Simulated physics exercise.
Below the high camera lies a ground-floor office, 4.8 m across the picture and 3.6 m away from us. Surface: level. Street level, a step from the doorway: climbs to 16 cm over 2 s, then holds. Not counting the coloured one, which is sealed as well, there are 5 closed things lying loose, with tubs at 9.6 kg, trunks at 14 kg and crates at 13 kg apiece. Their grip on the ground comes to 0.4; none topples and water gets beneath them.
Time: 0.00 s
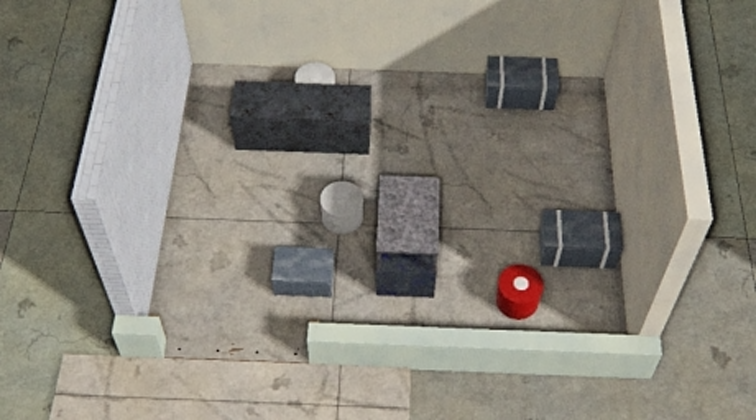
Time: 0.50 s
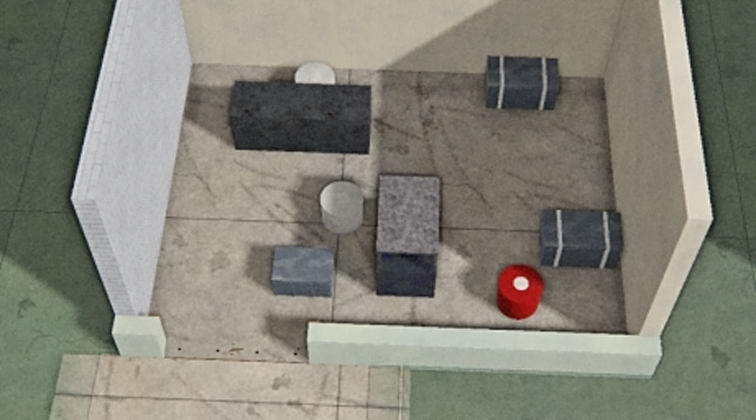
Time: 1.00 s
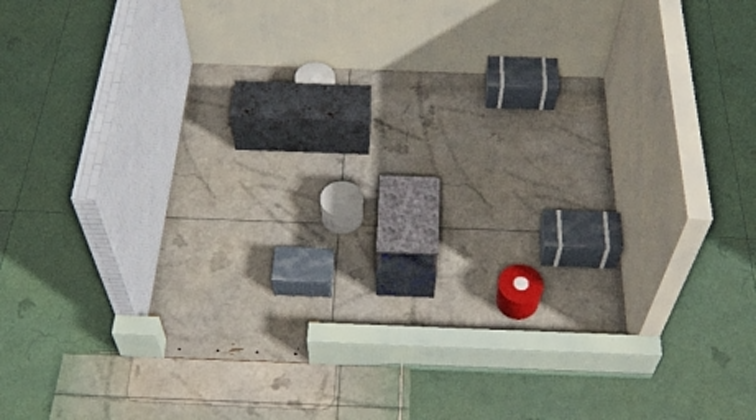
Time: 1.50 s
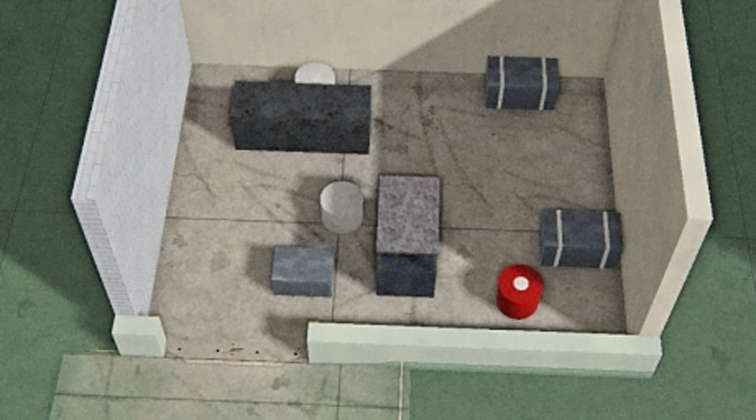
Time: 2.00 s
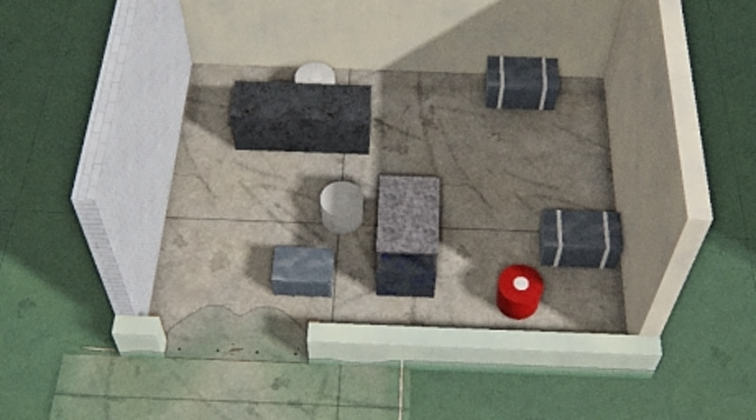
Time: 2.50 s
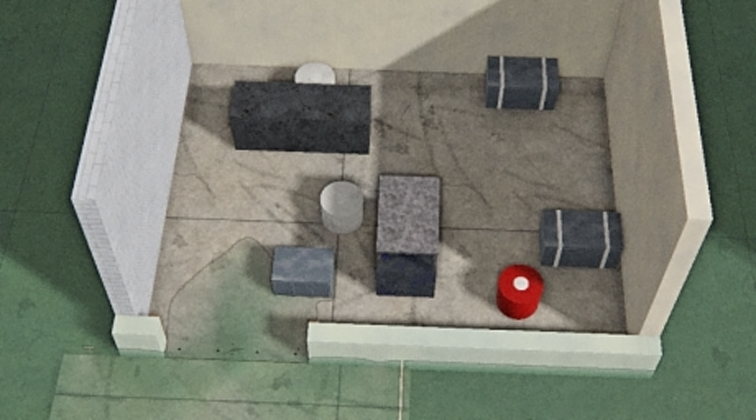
Greenish water spreads over the grey ground around a small, open-topped office seen from a high, still camera, deepening in tint until it creeps through the doorway at lower left and fans across the floor. Inside are dark and grey box-like pieces, two strapped ones at right, pale round ones, and a red tub near the front wall. None of these objects moves.
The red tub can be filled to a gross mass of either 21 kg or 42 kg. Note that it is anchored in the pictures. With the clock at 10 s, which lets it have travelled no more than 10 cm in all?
I reckon the lighter ballast is ample.
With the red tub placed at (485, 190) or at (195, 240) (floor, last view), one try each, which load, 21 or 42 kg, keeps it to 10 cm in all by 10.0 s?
In order, both loads succeed and heavier load succeeds alone.
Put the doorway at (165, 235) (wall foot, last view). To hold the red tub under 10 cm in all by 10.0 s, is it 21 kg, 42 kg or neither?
Under that setup, the light option succeeds.
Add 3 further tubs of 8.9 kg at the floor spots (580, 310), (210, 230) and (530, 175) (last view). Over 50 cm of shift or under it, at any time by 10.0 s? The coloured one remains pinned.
In the order given, within the mark, then beyond the mark, and last within the mark.
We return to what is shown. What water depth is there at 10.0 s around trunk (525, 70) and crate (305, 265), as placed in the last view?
First roughly 7 cm, second roughly 6 cm.
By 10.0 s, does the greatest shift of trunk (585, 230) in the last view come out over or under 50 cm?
That one is below half a metre, as it turns out.
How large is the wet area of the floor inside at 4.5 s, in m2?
I'd put it close to 7.0 m2.
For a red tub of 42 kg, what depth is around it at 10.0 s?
Around 2 cm.
After 3.5 s the red tub would be 0 cm from its start with 21 kg and 0 cm from its start with 42 kg; 0 cm of water round it then.
After 4.5 s the red tub would be 0 cm from its start with 21 kg and 0 cm from its start with 42 kg; 0 cm of water round it then.
After 7.0 s the red tub would be 0 cm from its start with 21 kg and 0 cm from its start with 42 kg; 1 cm of water round it then.
After 10.0 s the red tub would be 0 cm from its start with 21 kg and 0 cm from its start with 42 kg; 2 cm of water round it then.
